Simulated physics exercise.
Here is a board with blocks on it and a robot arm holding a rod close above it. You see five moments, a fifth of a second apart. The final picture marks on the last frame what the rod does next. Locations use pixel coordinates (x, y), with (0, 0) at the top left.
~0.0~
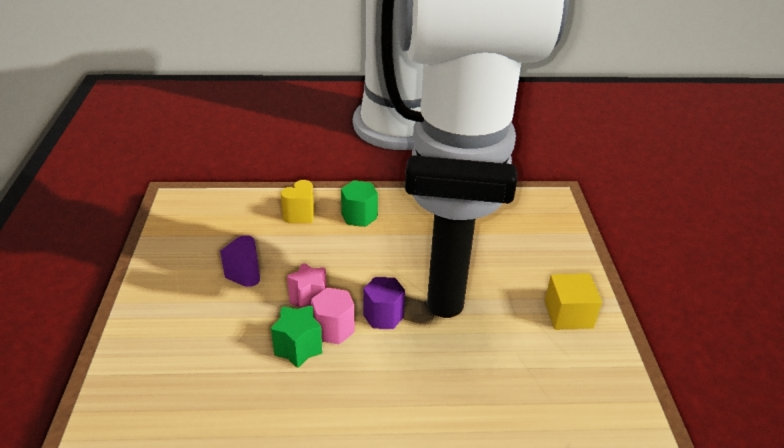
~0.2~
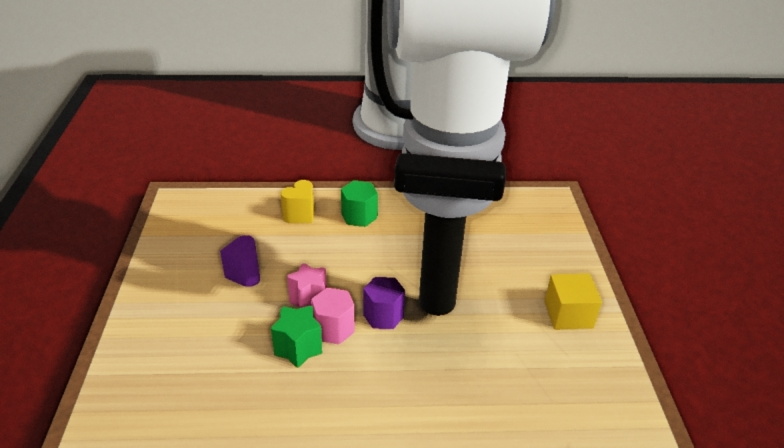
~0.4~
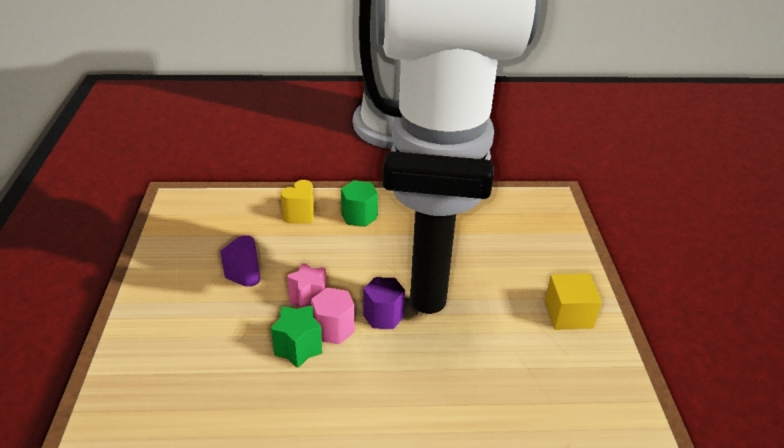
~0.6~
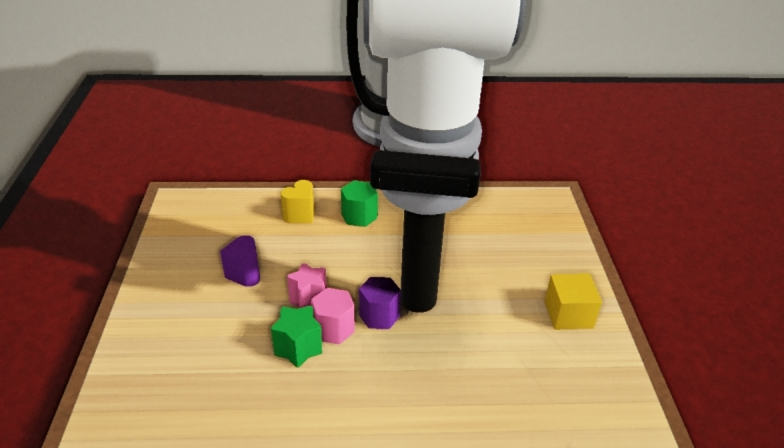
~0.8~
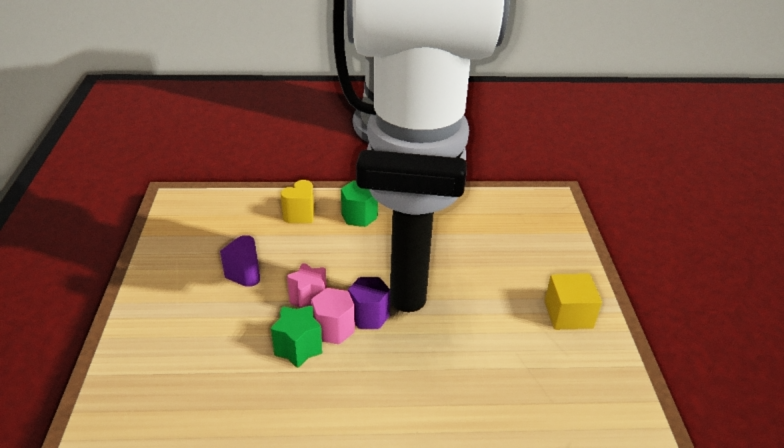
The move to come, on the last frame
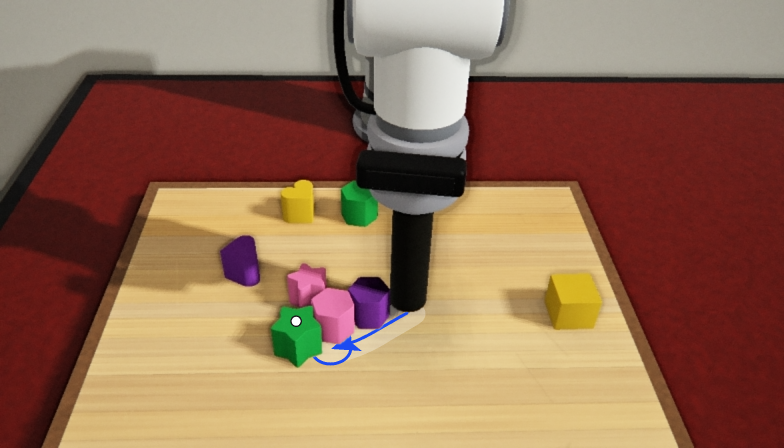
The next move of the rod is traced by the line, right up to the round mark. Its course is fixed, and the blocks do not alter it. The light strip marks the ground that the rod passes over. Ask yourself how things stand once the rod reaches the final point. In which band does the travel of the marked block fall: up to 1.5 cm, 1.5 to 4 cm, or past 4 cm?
Displaced 1.5 to 4 cm.
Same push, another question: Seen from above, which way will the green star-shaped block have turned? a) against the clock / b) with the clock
My pick is a.
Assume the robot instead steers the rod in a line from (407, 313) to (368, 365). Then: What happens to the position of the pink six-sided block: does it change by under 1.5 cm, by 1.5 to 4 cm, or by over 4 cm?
Medium: 1.5 to 4 cm.
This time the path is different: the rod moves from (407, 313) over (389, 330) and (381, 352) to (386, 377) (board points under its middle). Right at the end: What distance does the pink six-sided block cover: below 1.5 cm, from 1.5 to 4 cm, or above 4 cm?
Between 1.5 and 4 cm.
Path on the board, from (407, 313) via (384, 326) and (360, 339), ending at (331, 349); the dot is on the green star-shaped block.
On the path given first. Halfway along, rod (371, 320); green star-shaped block (274, 325), turned 45° anticlockwise; pink star-shaped block (302, 274), turned 30° clockwise; pink six-sided block (295, 298), turned 20° clockwise; purple six-sided block (335, 299), turned 40° clockwise.
At the end, rod (331, 335); green star-shaped block (263, 328), turned 75° anticlockwise; pink star-shaped block (300, 273), turned 45° clockwise; pink six-sided block (266, 292), turned 55° clockwise; purple six-sided block (298, 306), turned 70° clockwise.
